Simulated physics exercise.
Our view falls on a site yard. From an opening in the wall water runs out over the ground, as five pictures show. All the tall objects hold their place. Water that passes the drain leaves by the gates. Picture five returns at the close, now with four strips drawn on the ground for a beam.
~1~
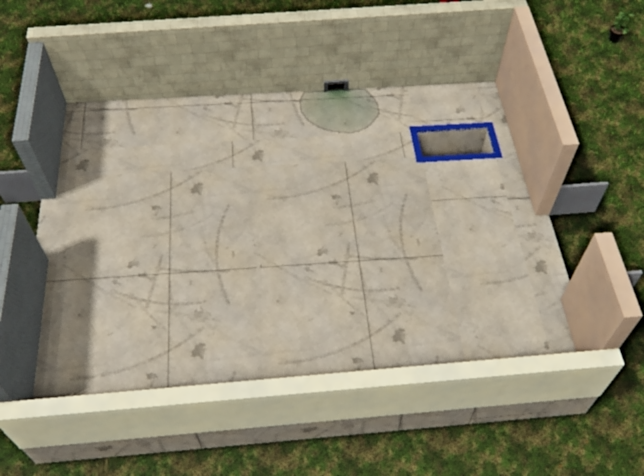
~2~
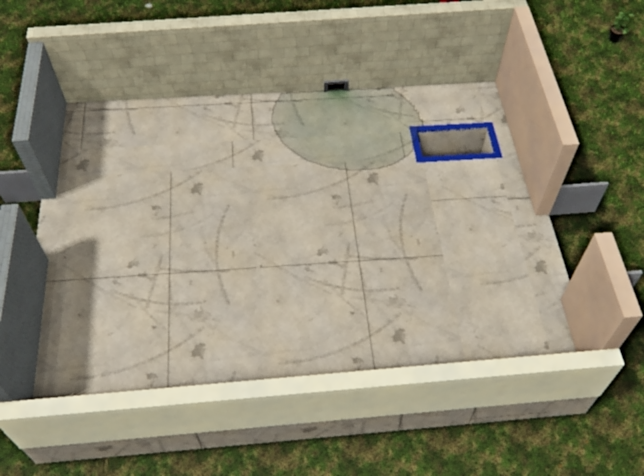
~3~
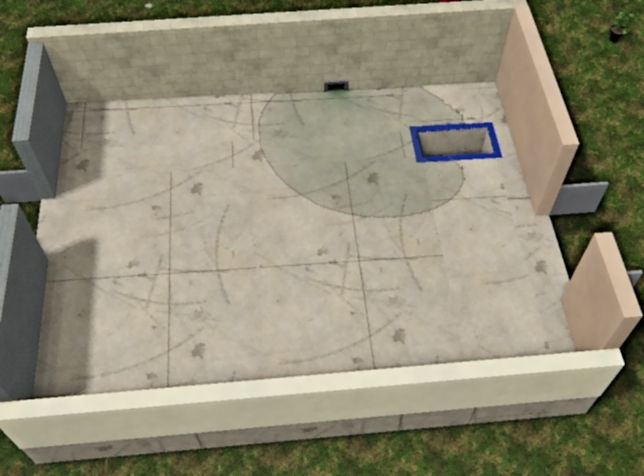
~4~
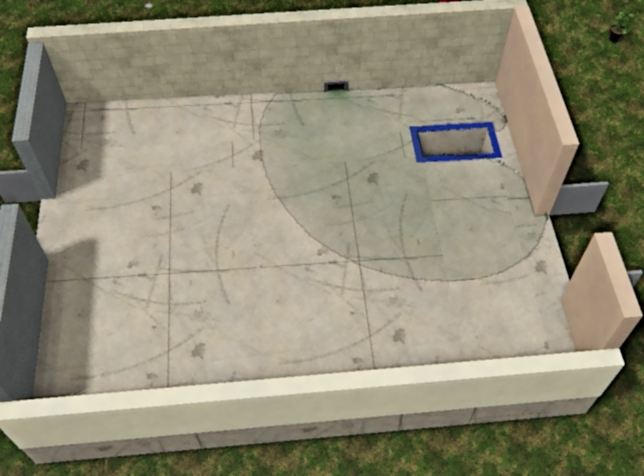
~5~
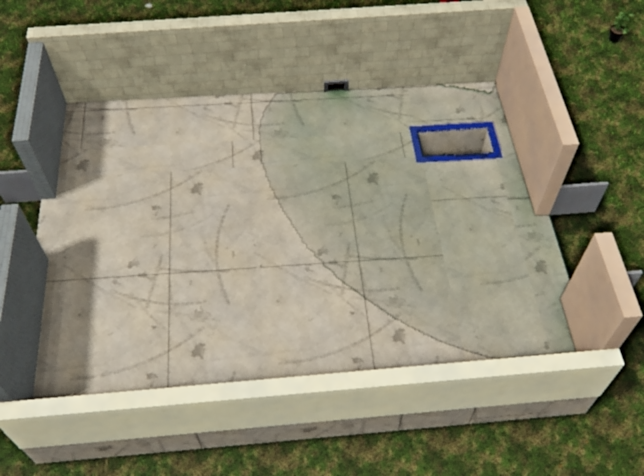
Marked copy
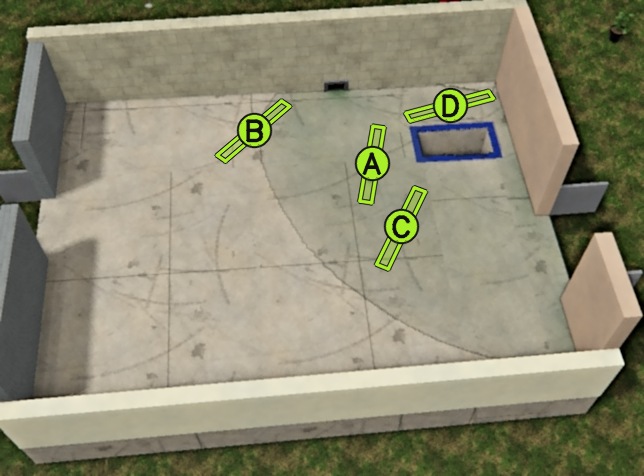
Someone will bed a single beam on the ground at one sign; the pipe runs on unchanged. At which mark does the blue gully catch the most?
C is best.
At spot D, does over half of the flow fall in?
No.
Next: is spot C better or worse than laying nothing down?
Spot C is better.
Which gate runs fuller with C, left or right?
More leaves on the right.
In lime, A from (365, 201) to (378, 126); B from (221, 158) to (285, 103); C from (382, 266) to (419, 189); D from (407, 117) to (490, 94).
With A, about 27 % of the stream goes into the blue gully, about 73 % out by the gates.
With B, about 27 % of the stream goes into the blue gully, about 73 % out by the gates.
With C, about 40 % of the stream goes into the blue gully, about 60 % out by the gates.
With D, about 25 % of the stream goes into the blue gully, about 75 % out by the gates.
